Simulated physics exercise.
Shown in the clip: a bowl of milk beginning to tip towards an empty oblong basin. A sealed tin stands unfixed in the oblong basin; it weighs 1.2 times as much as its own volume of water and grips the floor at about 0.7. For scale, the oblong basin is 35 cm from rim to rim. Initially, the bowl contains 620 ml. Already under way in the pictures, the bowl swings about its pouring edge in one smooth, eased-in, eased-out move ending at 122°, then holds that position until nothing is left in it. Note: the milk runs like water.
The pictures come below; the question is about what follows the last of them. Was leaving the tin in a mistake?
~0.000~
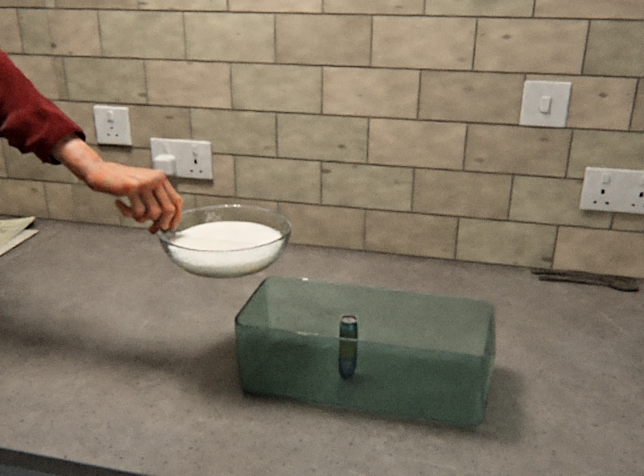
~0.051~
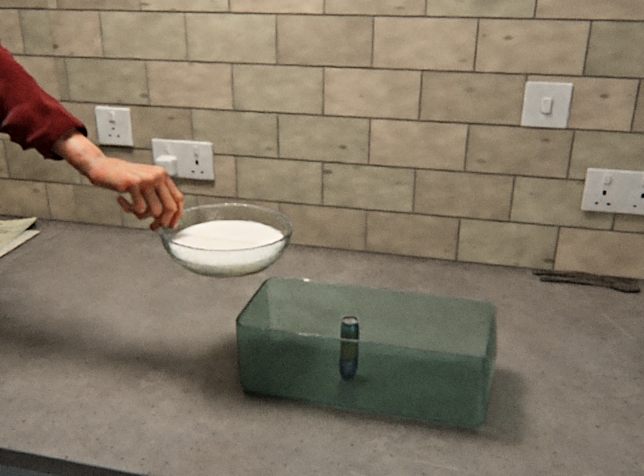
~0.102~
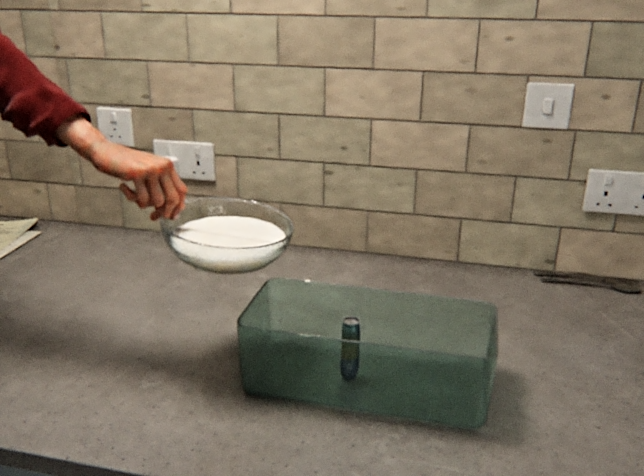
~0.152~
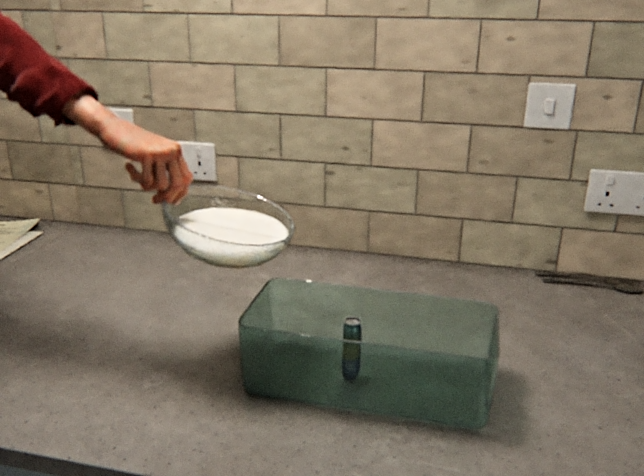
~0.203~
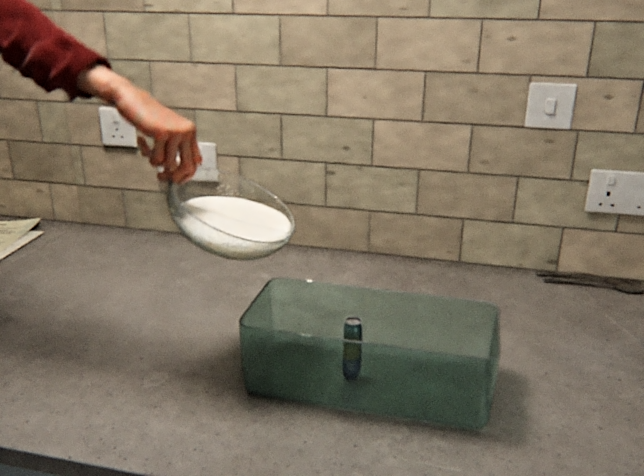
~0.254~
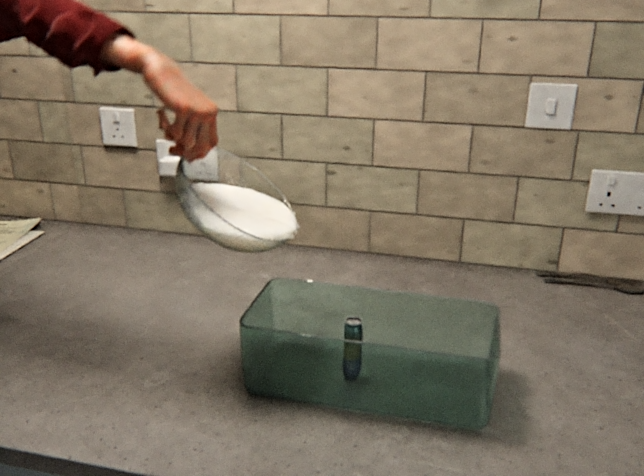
It does not capsize.
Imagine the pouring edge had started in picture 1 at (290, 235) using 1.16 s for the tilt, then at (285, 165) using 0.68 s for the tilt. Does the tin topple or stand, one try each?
The tin stays vertical the first time and overturns the second time.
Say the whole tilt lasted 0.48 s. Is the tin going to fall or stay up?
Result: Tin still standing.
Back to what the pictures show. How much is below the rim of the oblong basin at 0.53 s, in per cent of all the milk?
30 %, more or less.
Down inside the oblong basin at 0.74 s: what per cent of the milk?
That comes to about 94 percent.
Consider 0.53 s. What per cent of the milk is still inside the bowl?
Roughly 1 percent.
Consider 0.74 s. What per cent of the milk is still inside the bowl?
Share remaining: Approx. 0 %.
By 0.53 s the tilt is 108° and 1 per cent is still to pour; the tin stands where it began.
By 0.74 s the tilt is 122° and 0 per cent is still to pour; the tin stands where it began.
By 0.95 s the tilt is 122° and 0 per cent is still to pour; the tin stands where it began.
By 1.18 s the tilt is 122° and 0 per cent is still to pour; the tin stands where it began.
At rest the tin stands where it began.
